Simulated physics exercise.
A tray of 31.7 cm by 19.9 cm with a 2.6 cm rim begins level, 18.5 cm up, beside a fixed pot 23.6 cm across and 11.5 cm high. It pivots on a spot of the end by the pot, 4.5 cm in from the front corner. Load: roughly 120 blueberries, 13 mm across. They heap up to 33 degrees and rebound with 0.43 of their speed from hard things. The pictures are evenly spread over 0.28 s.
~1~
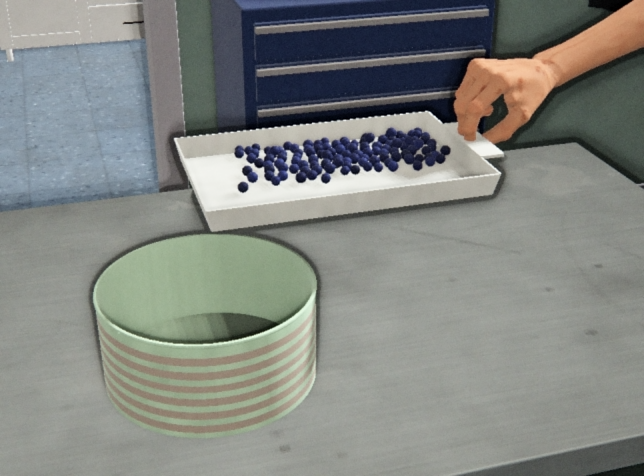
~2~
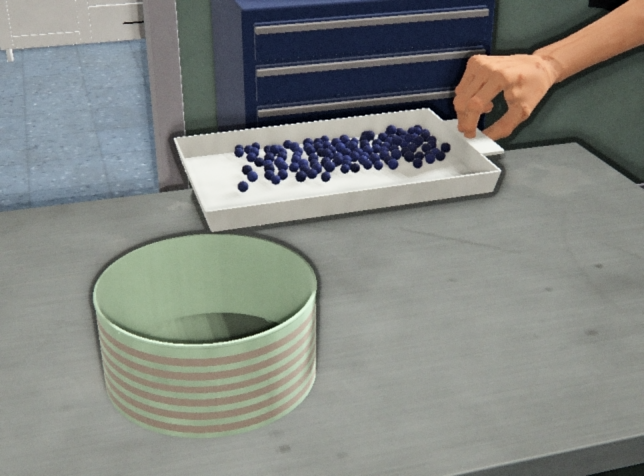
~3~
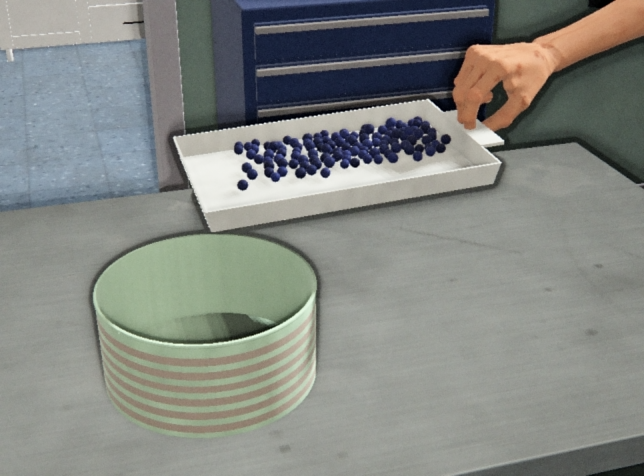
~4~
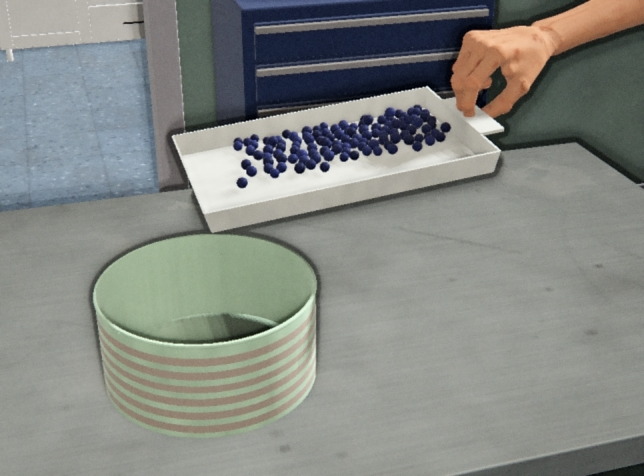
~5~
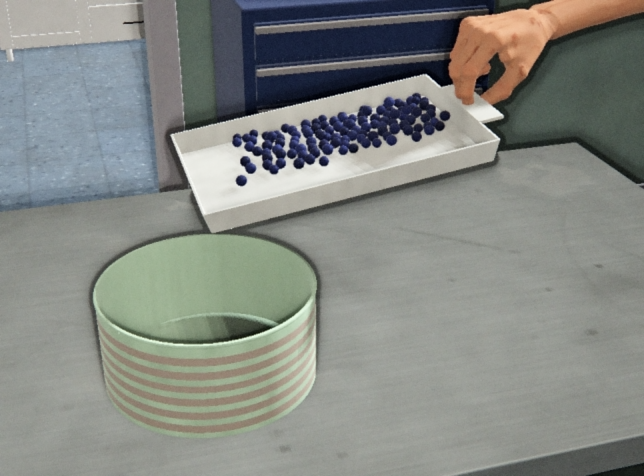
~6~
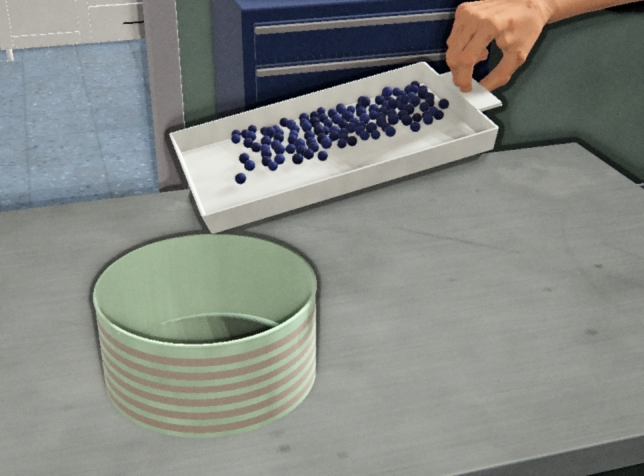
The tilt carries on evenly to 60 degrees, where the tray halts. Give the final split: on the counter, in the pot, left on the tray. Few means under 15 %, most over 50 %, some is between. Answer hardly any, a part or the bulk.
Counter hardly any, pot hardly any, tray the bulk.
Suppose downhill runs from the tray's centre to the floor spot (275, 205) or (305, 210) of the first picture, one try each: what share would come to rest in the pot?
Some 15 and 5 per cent.
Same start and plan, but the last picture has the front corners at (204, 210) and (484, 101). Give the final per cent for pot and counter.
Pot 10, counter 10.
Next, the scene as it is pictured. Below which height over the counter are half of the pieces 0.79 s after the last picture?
Roughly 24 cm.
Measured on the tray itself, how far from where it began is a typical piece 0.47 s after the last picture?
Roughly 10 cm.
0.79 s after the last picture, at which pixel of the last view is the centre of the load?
At about (211, 159).
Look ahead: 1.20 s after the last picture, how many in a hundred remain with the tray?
Some 100 per cent of the load.
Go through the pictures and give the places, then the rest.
In the first frame, tray tilt 0 degrees, front corners at (211, 208) and (494, 172); middle of the pieces at (346, 155); pot at (206, 284).
In the second frame, tray tilt 1 degrees, front corners at (210, 208) and (494, 170); middle of the pieces at (346, 153).
In the third frame, tray tilt 3 degrees, front corners at (210, 209) and (494, 161); middle of the pieces at (346, 147).
In the fourth frame, tray tilt 5 degrees, front corners at (209, 210) and (493, 150), lowest corner left front; middle of the pieces at (345, 140).
In the fifth frame, tray tilt 8 degrees, front corners at (208, 211) and (492, 139), lowest corner left front; middle of the pieces at (344, 132).
In the sixth frame, tray tilt 11 degrees, front corners at (207, 212) and (491, 127), lowest corner left front; middle of the pieces at (343, 124); pot at (206, 284).
Then, 0.47 s after the last picture, tilt 34 degrees; the tray holds 100 %, the pot 0 %.
Then, 0.79 s after the last picture, tilt 50 degrees; the tray holds 100 %, the pot 0 %.
Then, 1.20 s after the last picture, tilt 60 degrees; the tray holds 100 %, the pot 0 %.
In the end, counter 0 %, pot 0 %, tray 100 %.
